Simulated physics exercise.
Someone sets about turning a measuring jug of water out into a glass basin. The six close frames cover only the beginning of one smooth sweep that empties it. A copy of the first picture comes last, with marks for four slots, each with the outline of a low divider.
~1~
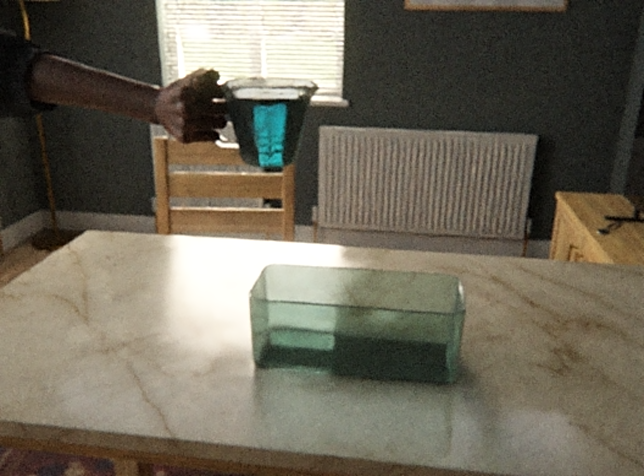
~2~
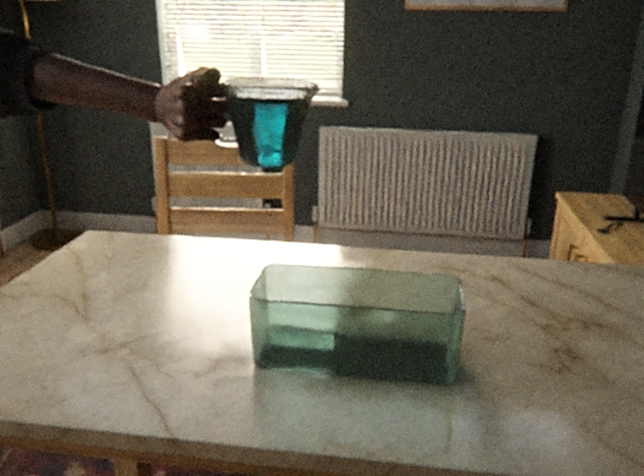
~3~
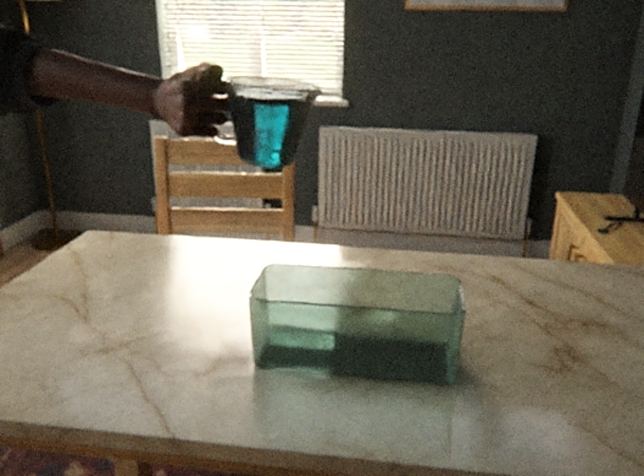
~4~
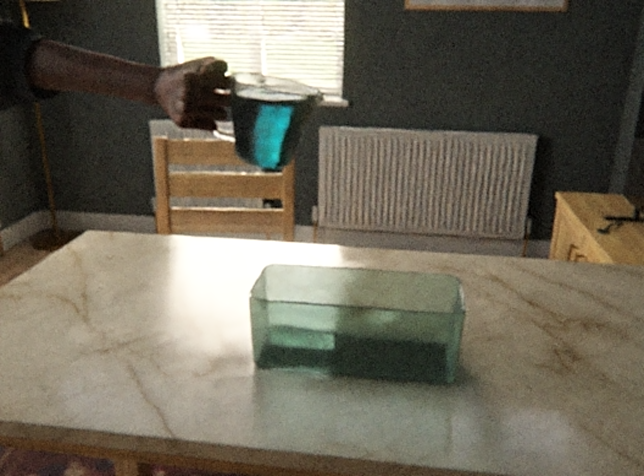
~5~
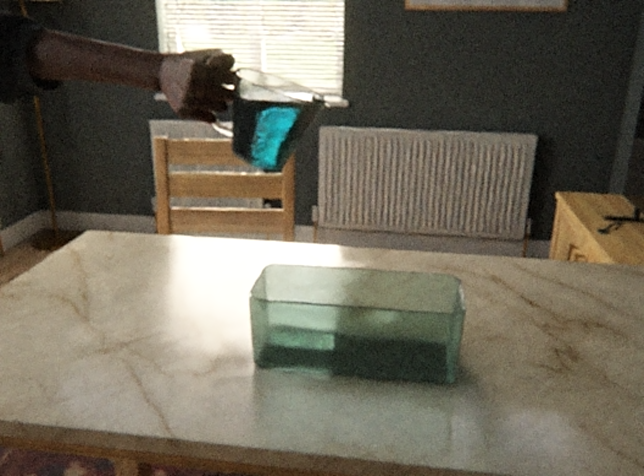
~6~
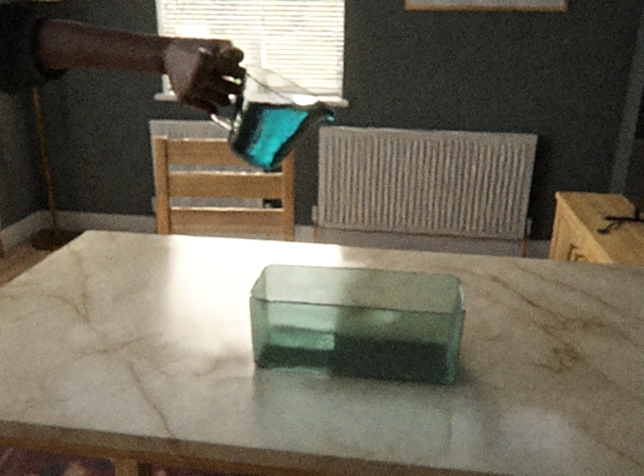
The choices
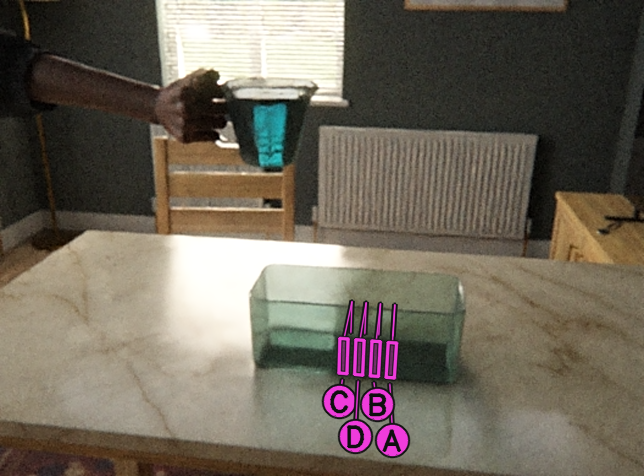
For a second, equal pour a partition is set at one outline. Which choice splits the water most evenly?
Place B.
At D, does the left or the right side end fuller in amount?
More ends on the right.
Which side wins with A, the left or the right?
The left one.
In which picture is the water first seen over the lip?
Picture 6.
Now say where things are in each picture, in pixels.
Upright, lip at (319, 86); basin from (253, 363) to (456, 381); nothing has left yet.
Upright, lip at (320, 87); nothing has left yet.
Tipped about 5°, lip at (322, 91); nothing has left yet.
Tipped about 10°, lip at (325, 97); nothing has left yet.
Tipped about 18°, lip at (328, 105); nothing has left yet.
Tipped about 27°, lip at (330, 115); water is over the lip, down to (330, 115).
On the marked copy, A at (389, 383); B at (373, 382); C at (342, 379); D at (358, 381).
With A, about 82 % ends left of the wall and 12 % right of it; 6 % is lost outside.
With B, about 52 % ends left of the wall and 46 % right of it.
With C, about 3 % ends left of the wall and 95 % right of it.
With D, about 17 % ends left of the wall and 81 % right of it.
